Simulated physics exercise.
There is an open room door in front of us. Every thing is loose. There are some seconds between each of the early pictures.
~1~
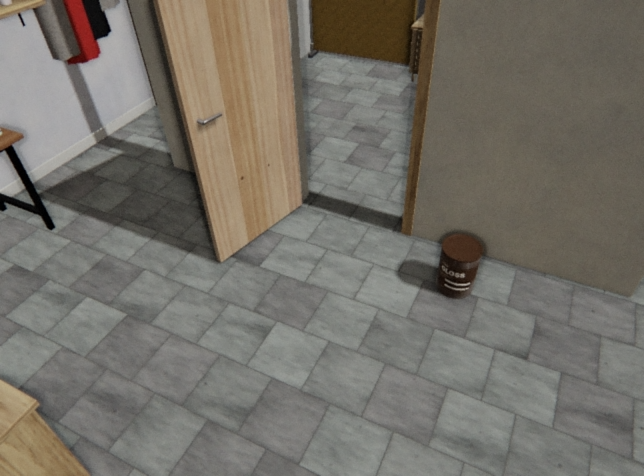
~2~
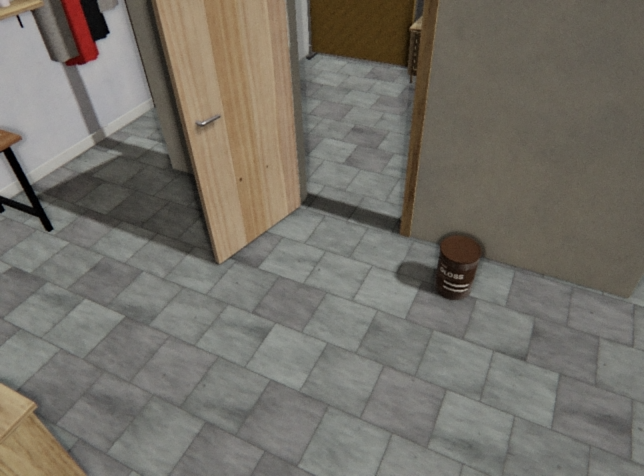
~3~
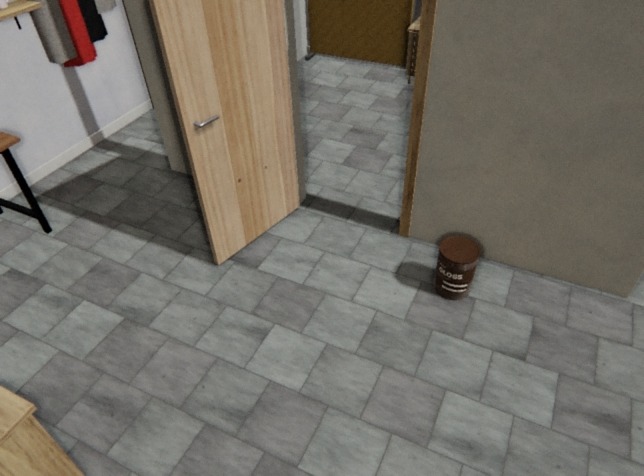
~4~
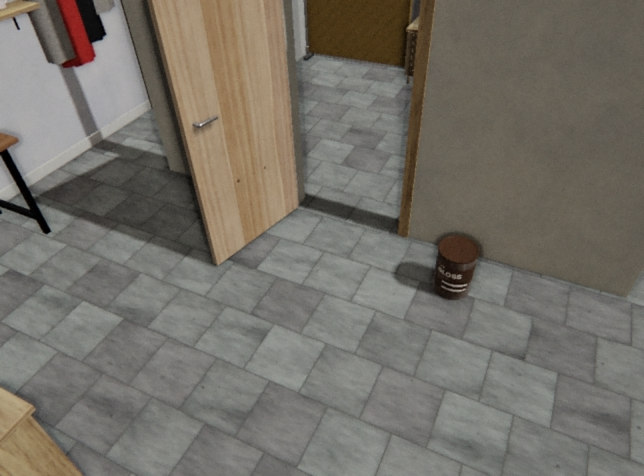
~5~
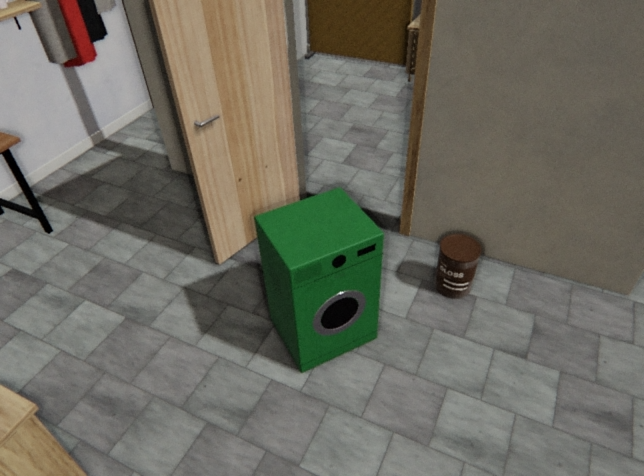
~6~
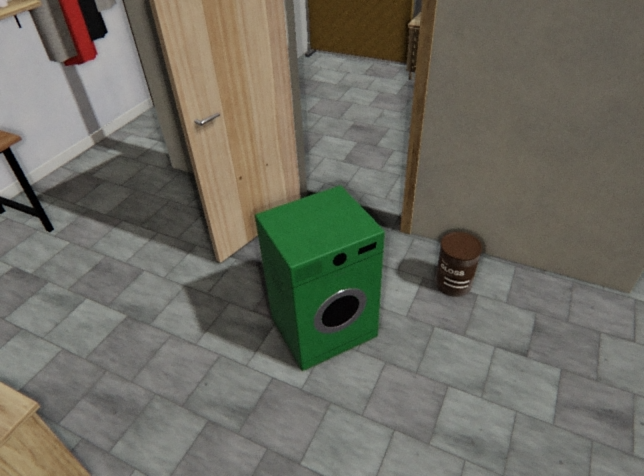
Green front-loading appliance appearing suddenly on the grey tiled floor before an open wooden door, a brown pail standing still at right.
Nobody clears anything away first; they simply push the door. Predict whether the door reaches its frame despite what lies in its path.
Most likely the doorway will end up sealed off.
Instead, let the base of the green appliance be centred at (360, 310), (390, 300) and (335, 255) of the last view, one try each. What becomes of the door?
First try: It closes; second try: It closes; third try: It is blocked.
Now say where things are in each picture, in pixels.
Door wide open and still; brown pail (458, 267), in the first picture.
Door wide open and still; brown pail (456, 268), in the second picture.
Door wide open and still; brown pail (455, 269), in the third picture.
Door wide open and still; brown pail (455, 268), in the fourth picture.
Door wide open and still; brown pail (456, 267), in the fifth picture.
Door wide open and still; green appliance (321, 280); brown pail (457, 265), in the sixth picture.
Then, 0.70 s after the last picture, door at 88°.
Then, 1.40 s after the last picture, door at 59°.
Then, 1.90 s after the last picture, door at 38°.
Then, 2.50 s after the last picture, door at 12°.
At rest, door at 0°; both in place. Seen from the same camera at the end, green appliance near (321, 280).
